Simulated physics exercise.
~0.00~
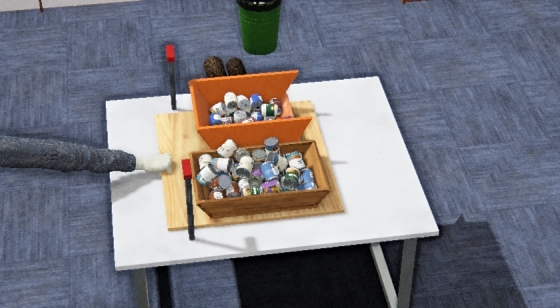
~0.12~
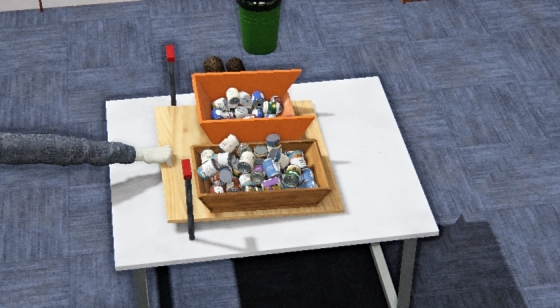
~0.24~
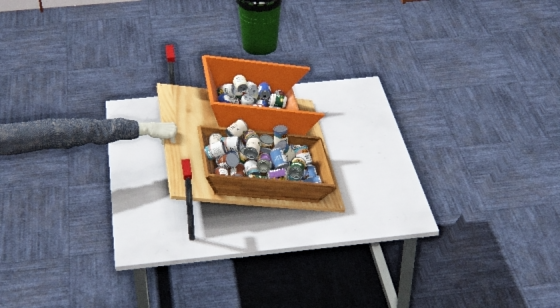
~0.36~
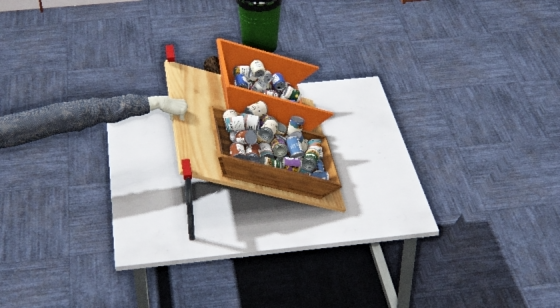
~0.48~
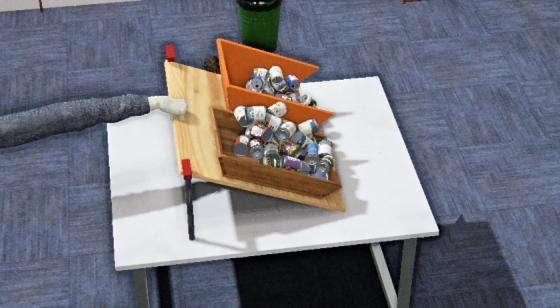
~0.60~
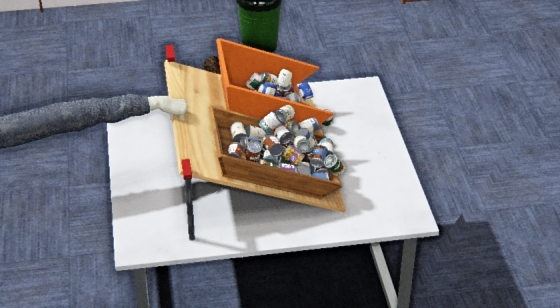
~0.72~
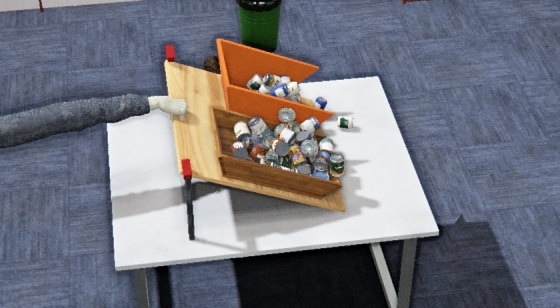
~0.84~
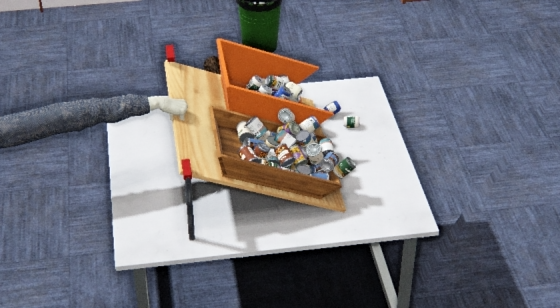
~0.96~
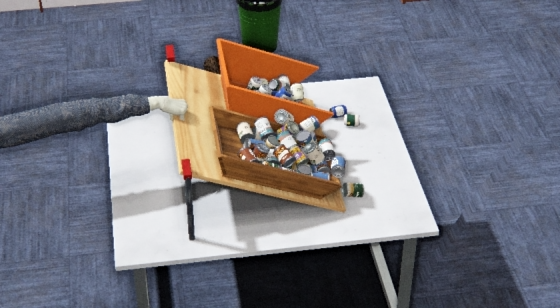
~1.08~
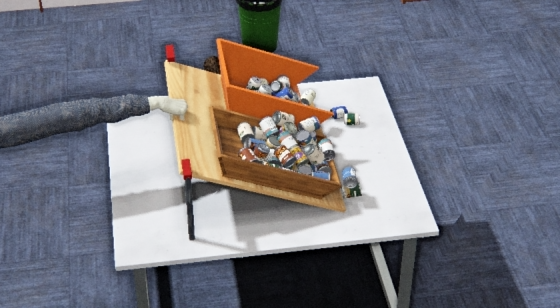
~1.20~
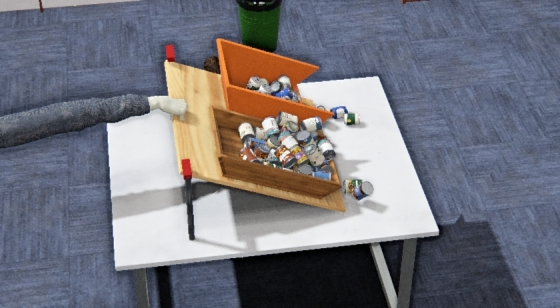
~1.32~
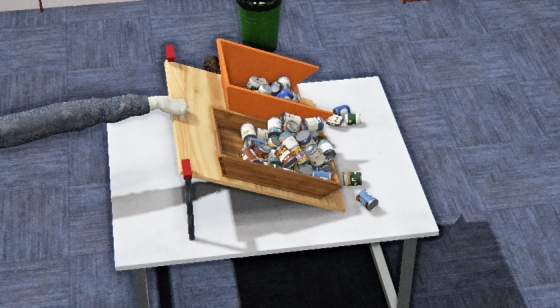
In a room with blue-grey carpet, seen from above at an angle, a white table holds a light wooden board carrying two open trays of small tins, an orange one behind a brown wooden one. A grey-sleeved arm reaches in from the left and lifts the board's left end, tipping both trays down to the right until the board stops at a slant beside red-tipped black posts. The tins slide and tumble toward the right ends. A few spill from each tray onto the table, while most stay heaped inside as the arm holds the board tilted.
